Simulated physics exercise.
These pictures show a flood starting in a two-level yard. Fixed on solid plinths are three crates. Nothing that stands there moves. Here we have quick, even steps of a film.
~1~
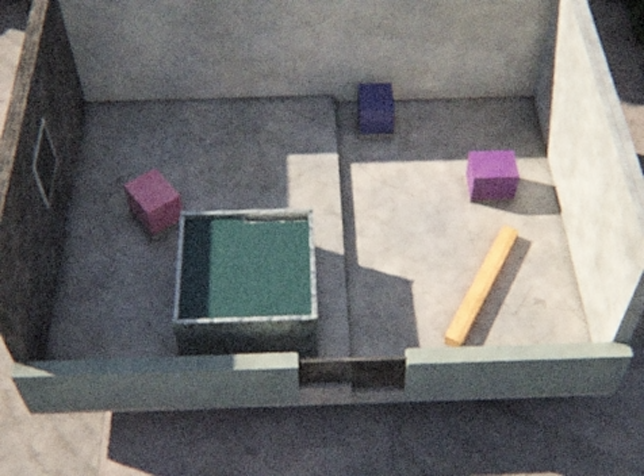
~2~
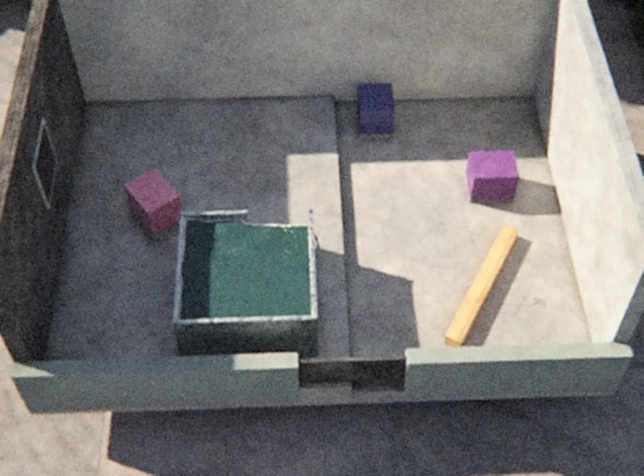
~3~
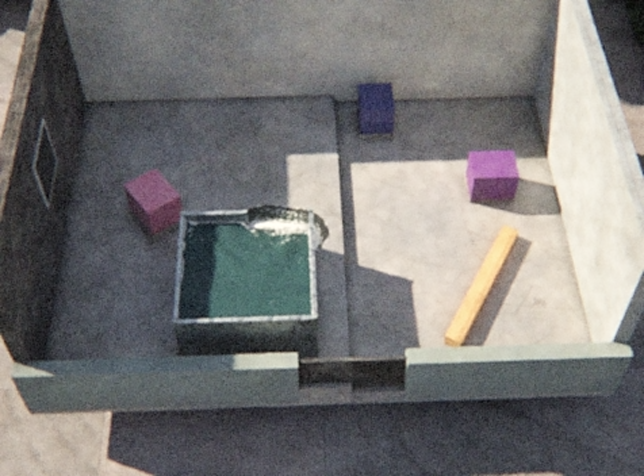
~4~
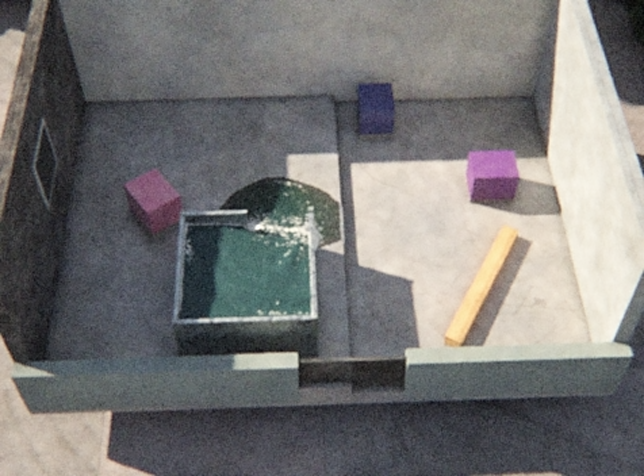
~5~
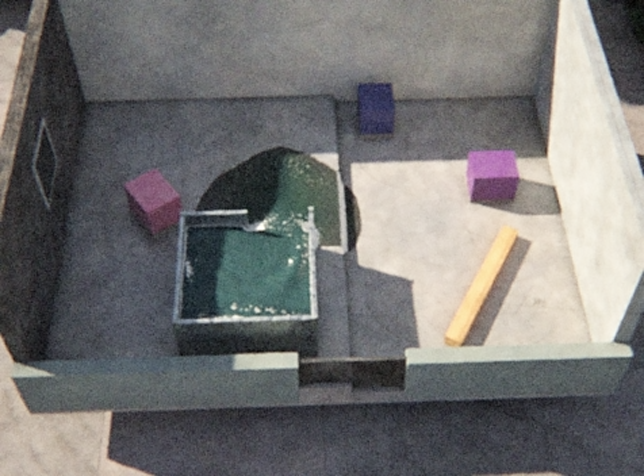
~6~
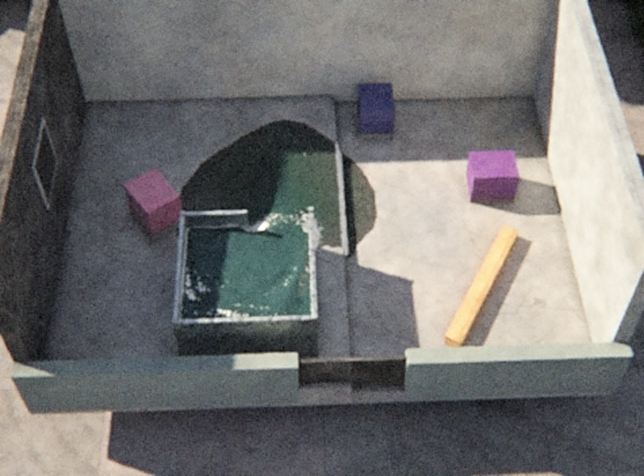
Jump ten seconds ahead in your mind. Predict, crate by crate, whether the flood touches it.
The purple crate will meet the water, the pink crate will avoid the water, the blue crate will meet the water.
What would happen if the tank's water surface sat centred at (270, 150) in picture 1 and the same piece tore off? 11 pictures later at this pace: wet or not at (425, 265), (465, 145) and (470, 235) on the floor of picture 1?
Results in order - left untouched, swamped, left untouched.
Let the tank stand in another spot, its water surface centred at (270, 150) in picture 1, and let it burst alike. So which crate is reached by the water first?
That would be the one in blue.
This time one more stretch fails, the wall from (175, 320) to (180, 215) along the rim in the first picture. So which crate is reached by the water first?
My pick is the crate marked pink.
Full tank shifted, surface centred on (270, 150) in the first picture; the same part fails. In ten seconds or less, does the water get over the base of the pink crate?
Pink is left alone.
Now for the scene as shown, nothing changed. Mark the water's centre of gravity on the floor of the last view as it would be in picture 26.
My pick is pixel (293, 192).
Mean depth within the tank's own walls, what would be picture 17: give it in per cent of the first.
Some 50 per cent.
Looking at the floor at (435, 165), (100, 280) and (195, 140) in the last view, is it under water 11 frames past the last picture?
First spot swamped, second spot clear, third spot swamped.
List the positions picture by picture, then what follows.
The water tank at (246, 267) is whole and still, in the first picture.
The front is at a hidden place, out from the gap on the water tank's far side, in the second picture.
The front is at a hidden place, out from the gap on the water tank's far side, in the third picture.
The front is at (270, 180), out from the gap on the water tank's far side, in the fourth picture.
The front is at (284, 150), out from the gap on the water tank's far side, in the fifth picture.
Water pours out on the water tank's far side and has run to (294, 125), in the sixth picture.
A moment on, water covers 35 % of the floor; the purple crate not reached, the pink crate water round its plinth, the blue crate water round its plinth.
Next, water covers 45 % of the floor; the purple crate water round its plinth, the pink crate water round its plinth, the blue crate water round its plinth.
Then, water covers 50 % of the floor; the purple crate water round its plinth, the pink crate water round its plinth, the blue crate water round its plinth.
Later, water covers 85 % of the floor; the purple crate water round its plinth, the pink crate water round its plinth, the blue crate water round its plinth.
In the end, water covers 95 % of the floor; the purple crate was topped, the pink crate stayed above the water, the blue crate was topped.
